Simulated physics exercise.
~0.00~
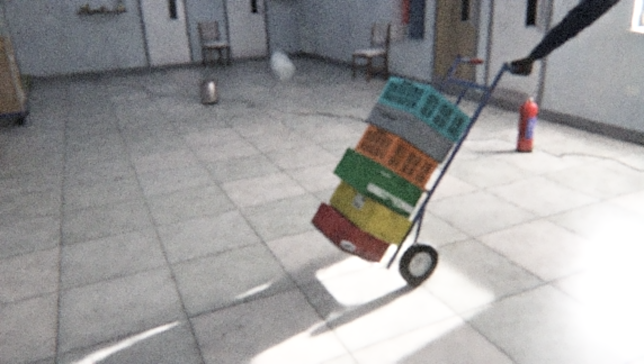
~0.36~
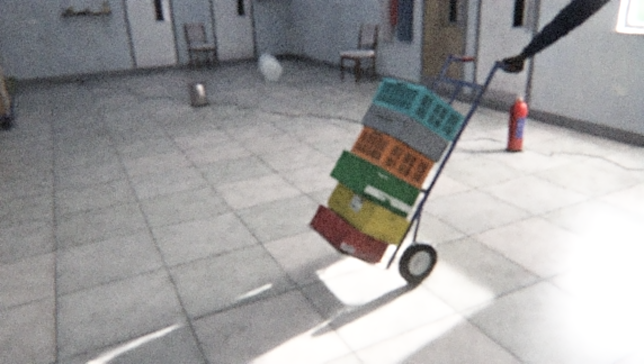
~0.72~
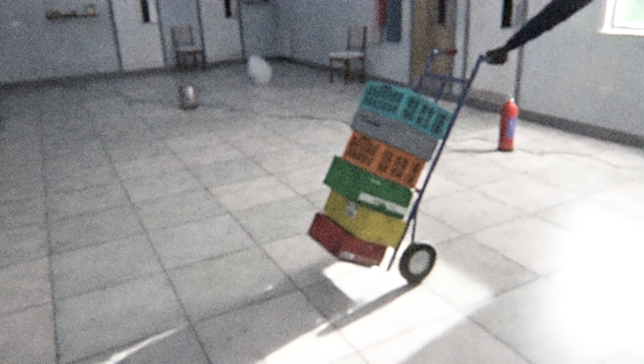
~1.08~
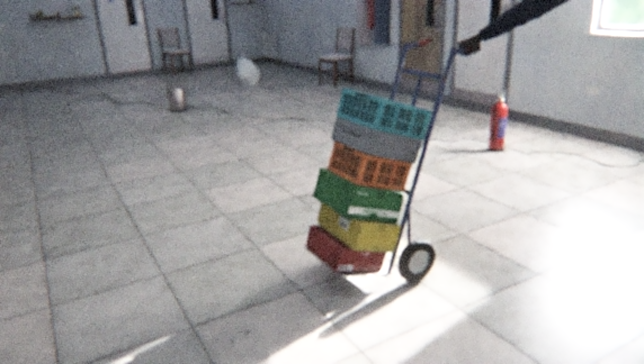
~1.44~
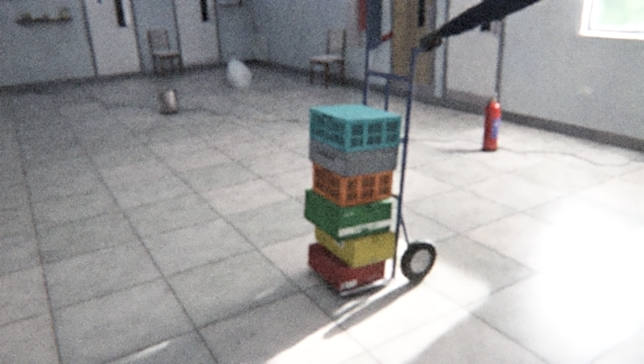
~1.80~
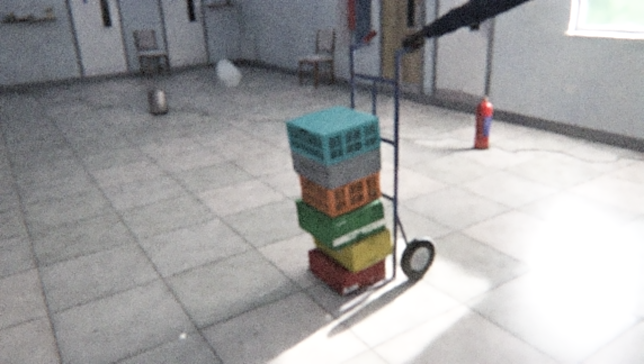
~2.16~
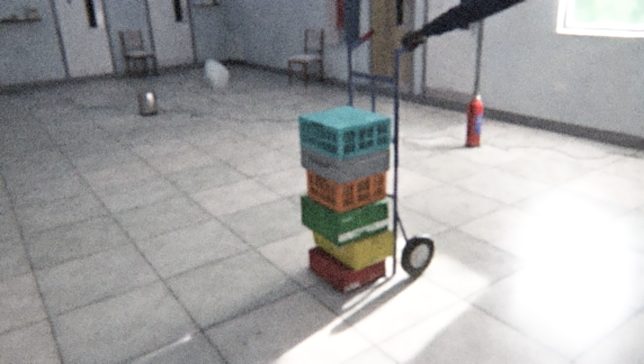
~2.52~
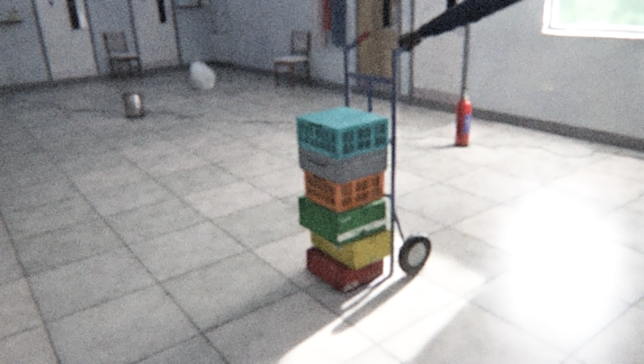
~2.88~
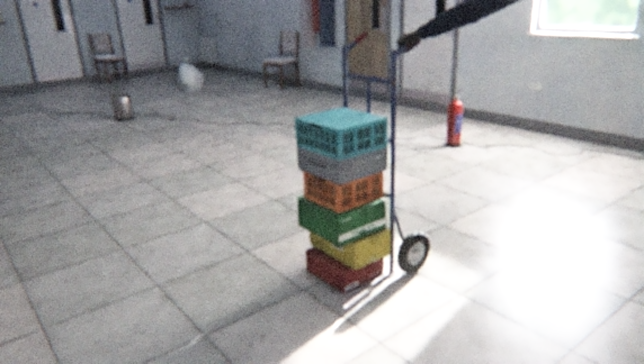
A tilted sack truck swings upright, its six stacked boxes rocking briefly before settling in place.
